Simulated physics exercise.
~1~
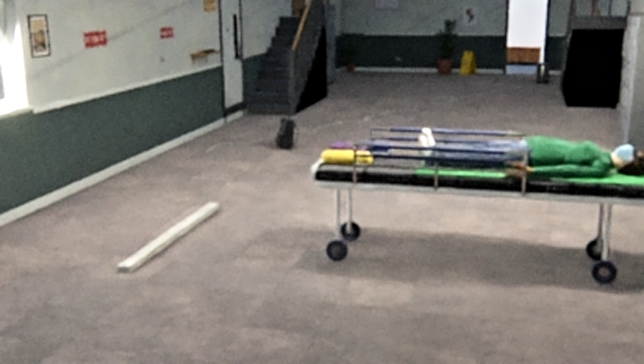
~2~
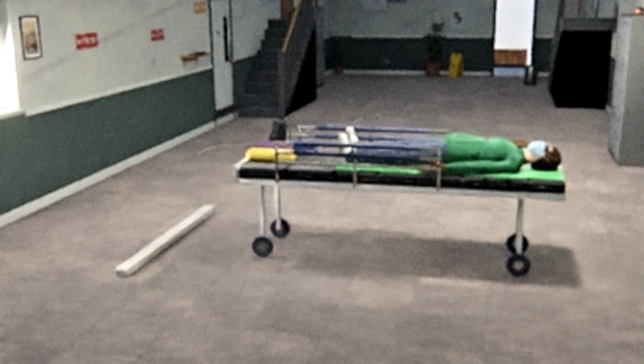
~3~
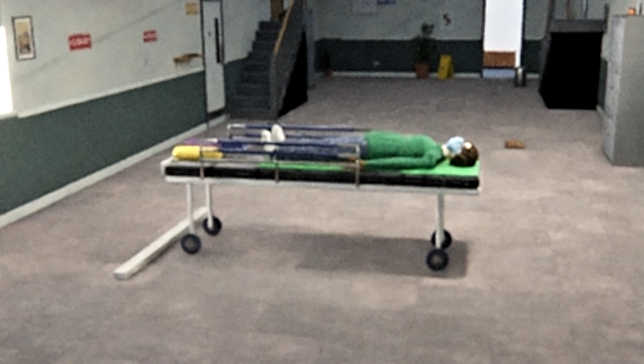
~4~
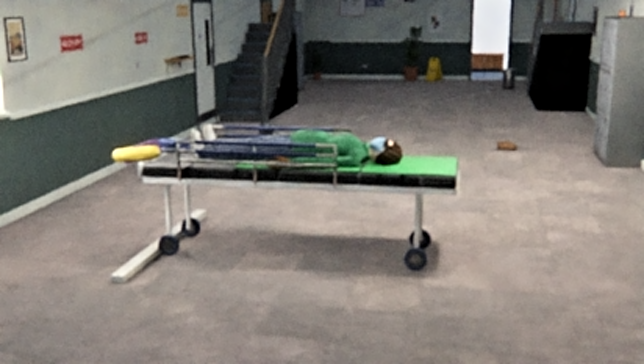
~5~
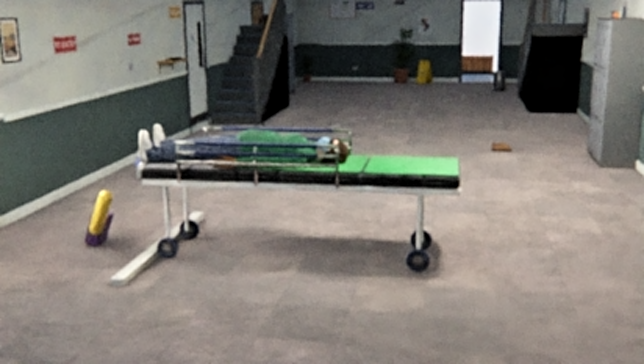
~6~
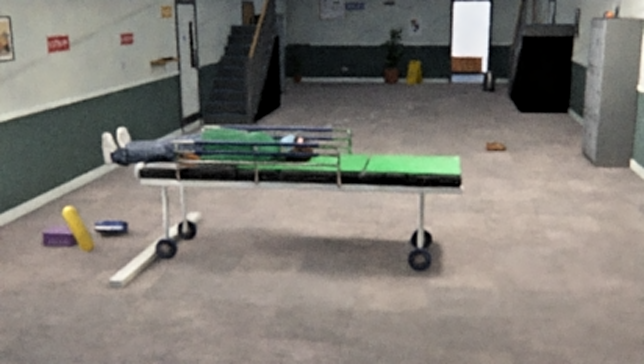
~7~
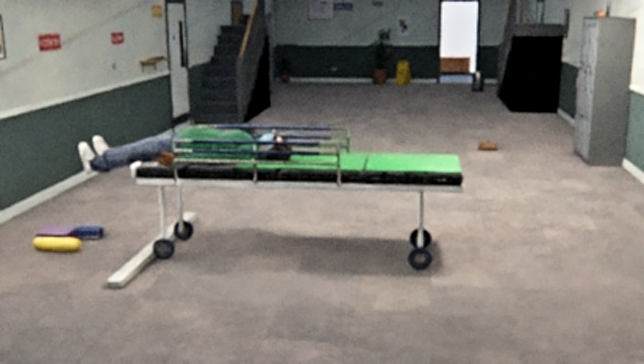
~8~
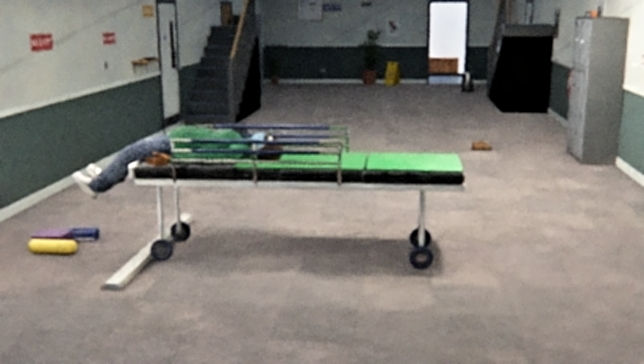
In a wide hallway, a trolley carrying a person in green rolls left, feet first, and stops abruptly at a white floor strip. The person slides on until both feet hang past the end, while a yellow cylinder, purple case and blue box drop to the floor.
